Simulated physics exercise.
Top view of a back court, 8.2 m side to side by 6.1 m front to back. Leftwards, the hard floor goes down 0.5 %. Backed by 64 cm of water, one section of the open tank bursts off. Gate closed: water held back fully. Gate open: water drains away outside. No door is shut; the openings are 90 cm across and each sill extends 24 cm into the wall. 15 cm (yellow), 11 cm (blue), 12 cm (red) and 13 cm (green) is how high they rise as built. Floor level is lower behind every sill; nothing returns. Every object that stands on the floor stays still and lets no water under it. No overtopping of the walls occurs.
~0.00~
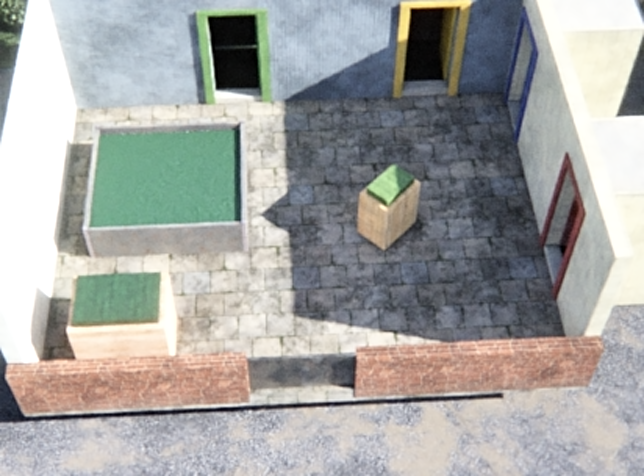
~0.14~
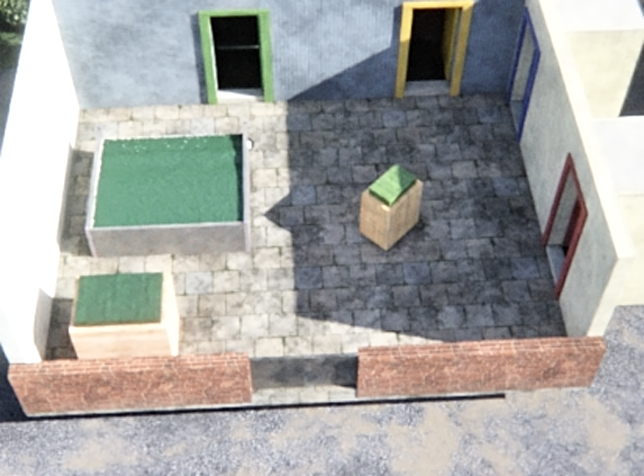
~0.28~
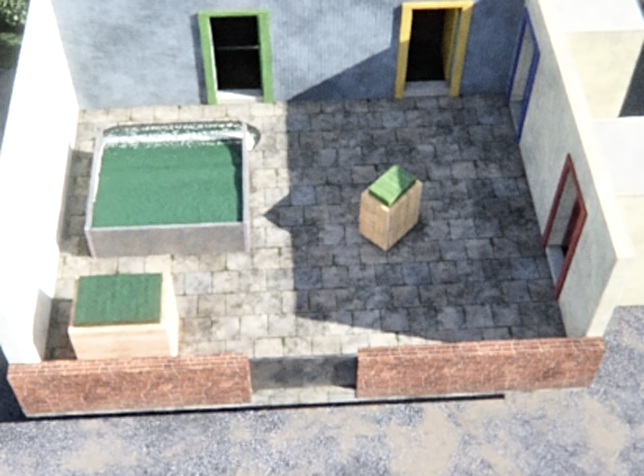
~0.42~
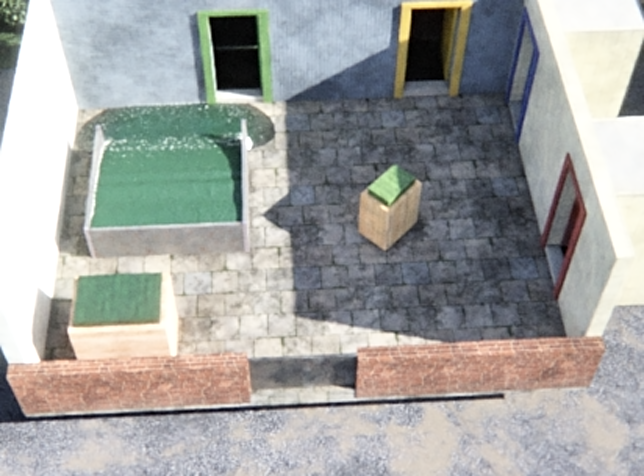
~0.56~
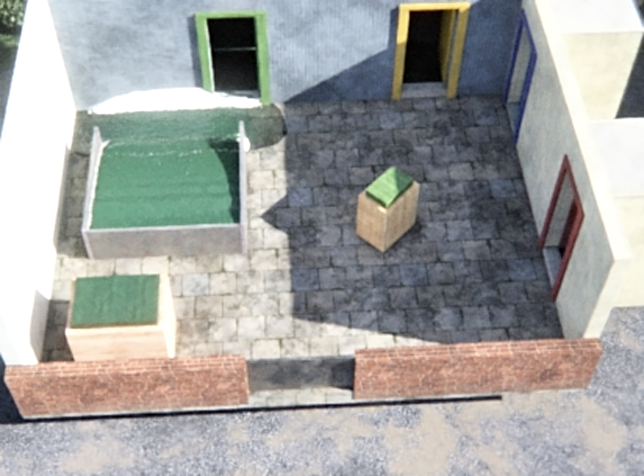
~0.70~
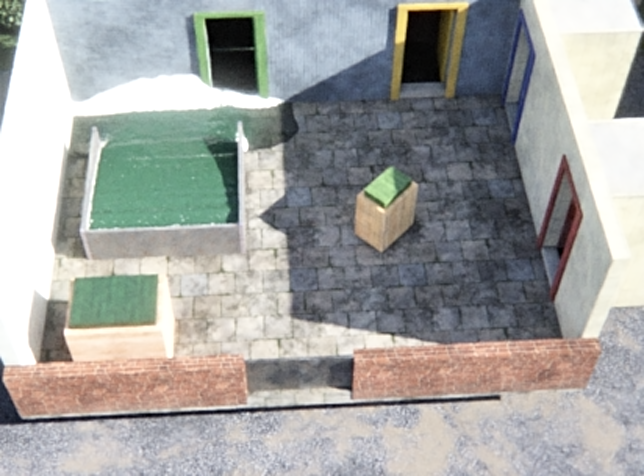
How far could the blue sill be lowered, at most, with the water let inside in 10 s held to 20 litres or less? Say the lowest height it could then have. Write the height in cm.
It could then stand at about 14.5 cm.
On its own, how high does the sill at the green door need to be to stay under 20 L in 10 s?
For green, a step near 36 cm.
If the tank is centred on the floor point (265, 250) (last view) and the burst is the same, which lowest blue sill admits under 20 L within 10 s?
Close to 19 cm would do it.
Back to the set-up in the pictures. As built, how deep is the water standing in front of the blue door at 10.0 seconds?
It stands about 8.0 centimetres deep.
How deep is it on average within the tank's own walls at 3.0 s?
Some 20 cm.
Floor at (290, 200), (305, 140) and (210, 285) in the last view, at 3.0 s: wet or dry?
One by one: Clear, drenched, clear.
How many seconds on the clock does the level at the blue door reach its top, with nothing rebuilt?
It peaks around 3.4 s.
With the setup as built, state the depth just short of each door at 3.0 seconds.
At the yellow door the depth is 5 cm, at blue 12 cm, at red 0 cm and at green 25 cm.
After 1.4 s water covers 10 % of the floor, deepest (56 cm) near (74, 116); it has not reached the blue door.
After 3.0 s water covers 40 % of the floor, deepest (35 cm) near (80, 143); 12 cm at the blue door, 0 litres in over its 11 cm sill.
After 10.0 s water covers 95 % of the floor, deepest (14 cm) near (77, 351); 8 cm at the blue door, 55 litres in over its 11 cm sill.
At the blue door as built, the water arrived by 2.9 s and peaked near 20 cm at 3.4 s.
With a sill of 12.5 cm, 37 litres would have come in within the 10 s; with 17.5 cm, 5 litres. So under 20 litres takes about 14.5 cm.
